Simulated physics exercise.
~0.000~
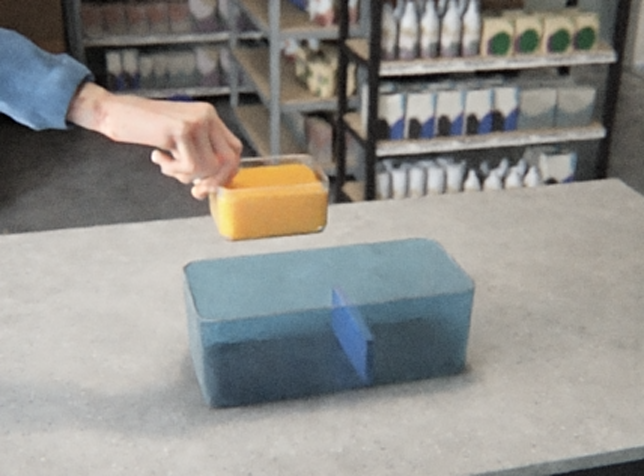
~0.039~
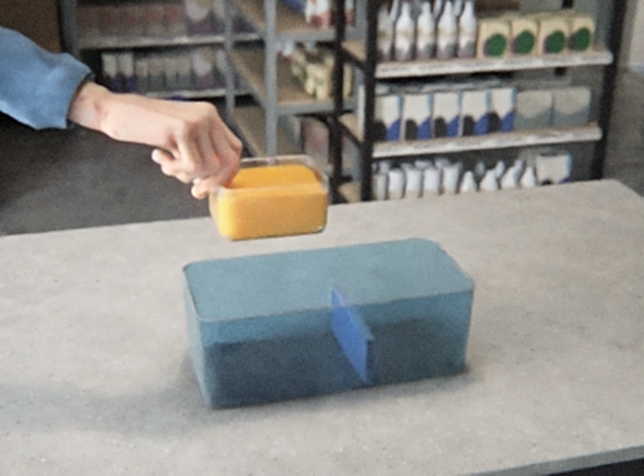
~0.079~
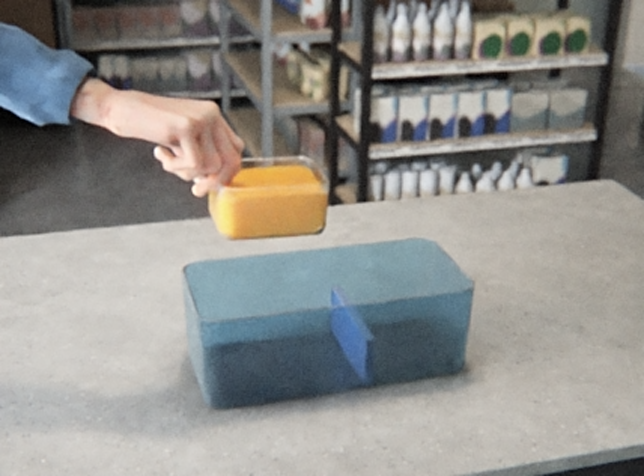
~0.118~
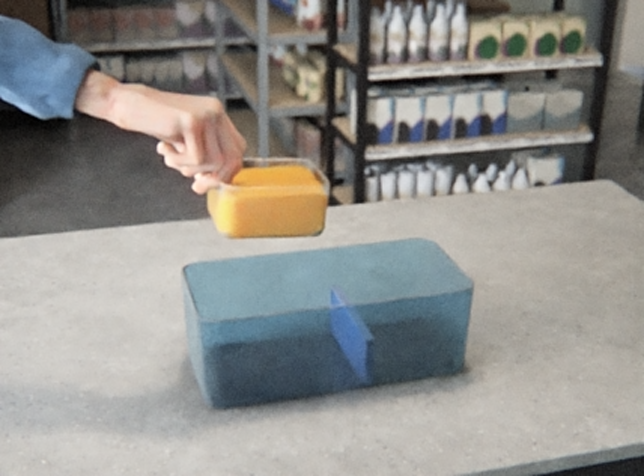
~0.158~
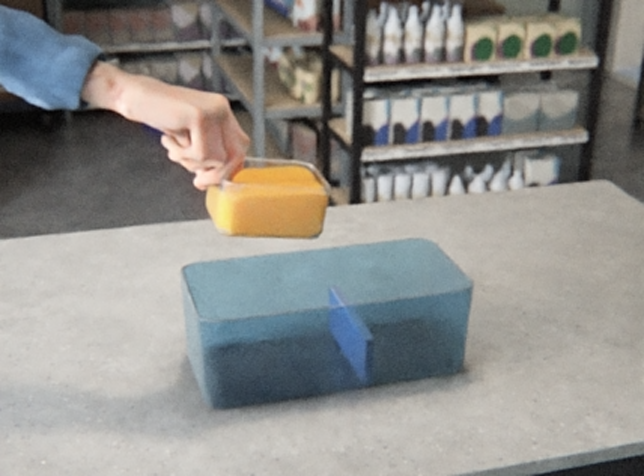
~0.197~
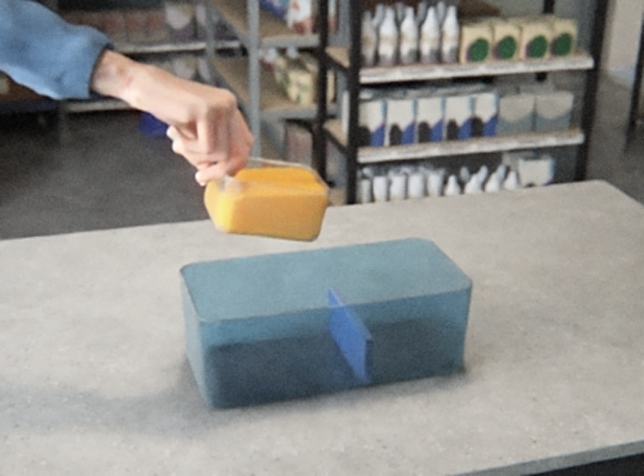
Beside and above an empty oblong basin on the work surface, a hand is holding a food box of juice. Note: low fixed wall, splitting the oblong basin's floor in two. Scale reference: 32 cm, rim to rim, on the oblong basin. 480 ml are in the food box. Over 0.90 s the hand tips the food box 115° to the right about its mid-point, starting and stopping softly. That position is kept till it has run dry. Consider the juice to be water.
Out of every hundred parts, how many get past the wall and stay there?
About 64 out of 100.
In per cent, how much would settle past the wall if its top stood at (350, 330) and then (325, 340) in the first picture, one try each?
70 in a hundred, followed by 75 in a hundred.
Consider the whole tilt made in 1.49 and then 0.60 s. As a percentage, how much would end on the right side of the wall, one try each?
Try 1: 70 %; try 2: 50 %.
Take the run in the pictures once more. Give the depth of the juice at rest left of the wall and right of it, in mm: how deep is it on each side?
Around 6 mm deep on the left, around 20 mm deep on the right.
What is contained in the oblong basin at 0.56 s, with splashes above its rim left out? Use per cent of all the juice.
Fraction in basin: Approx. 28%.
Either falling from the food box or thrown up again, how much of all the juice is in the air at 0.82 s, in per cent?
4 per cent, roughly.
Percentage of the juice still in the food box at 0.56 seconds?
I reckon about 34 in a hundred is still held.
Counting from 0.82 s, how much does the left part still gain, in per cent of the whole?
Roughly 8 in a hundred.
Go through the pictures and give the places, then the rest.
It leans 0°; its right rim is at (319, 170); the juice meets the walls at (216, 183) and (317, 175); the oblong basin's rim runs from (190, 292) to (455, 263); the wall's top is at (353, 312), in the first frame.
It leans 1°; its right rim is at (319, 170); the juice meets the walls at (215, 183) and (317, 175), in the second frame.
It leans 2°; its right rim is at (320, 172); the juice meets the walls at (215, 183) and (316, 176), in the third frame.
It leans 5°; its right rim is at (320, 174); the juice meets the walls at (216, 184) and (317, 176), in the fourth frame.
It leans 9°; its right rim is at (320, 177); the juice meets the walls at (216, 183) and (317, 177), in the fifth frame.
It leans 13°; its right rim is at (321, 181); the juice meets the walls at (216, 183) and (318, 177), in the sixth frame.
Then, 0.56 s in, the tilt is 79° and 35 per cent is still to pour, 2 is left of the wall and 26 right of it.
Then, 0.82 s in, the tilt is 113° and 4 per cent is still to pour, 27 is left of the wall and 65 right of it.
Then, 1.10 s in, the tilt is 115° and 0 per cent is still to pour, 35 is left of the wall and 64 right of it.
Then, 1.40 s in, the tilt is 115° and 0 per cent is still to pour, 35 is left of the wall and 64 right of it.
Finally, 35 per cent lies left of the wall, 64 right of it and 1 outside.
